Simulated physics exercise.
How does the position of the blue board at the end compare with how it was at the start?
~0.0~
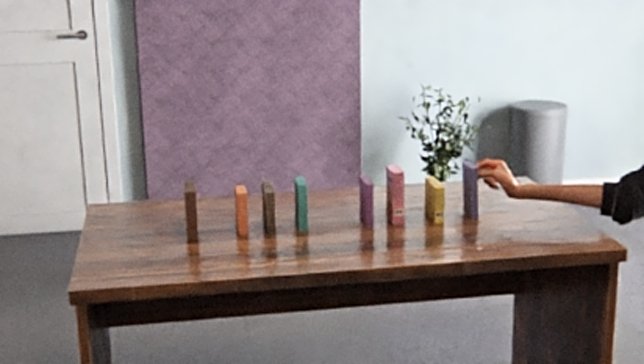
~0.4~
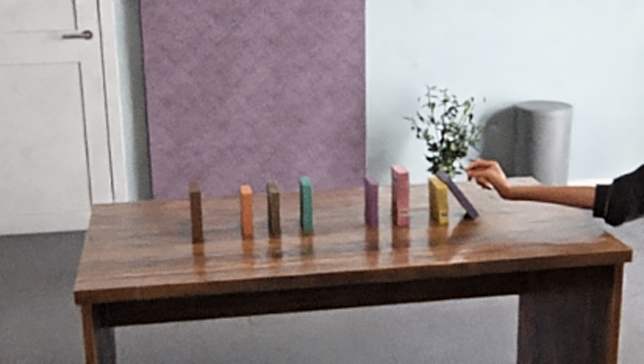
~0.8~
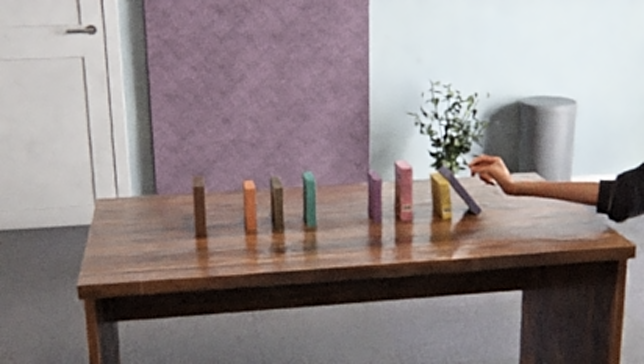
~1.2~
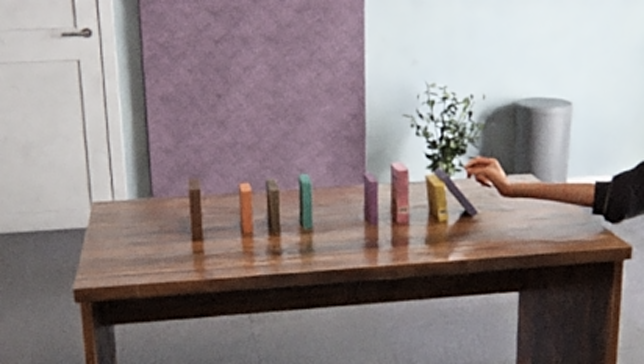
At the start the blue board stood upright, but by the end it was leaning to the left against the yellow block.
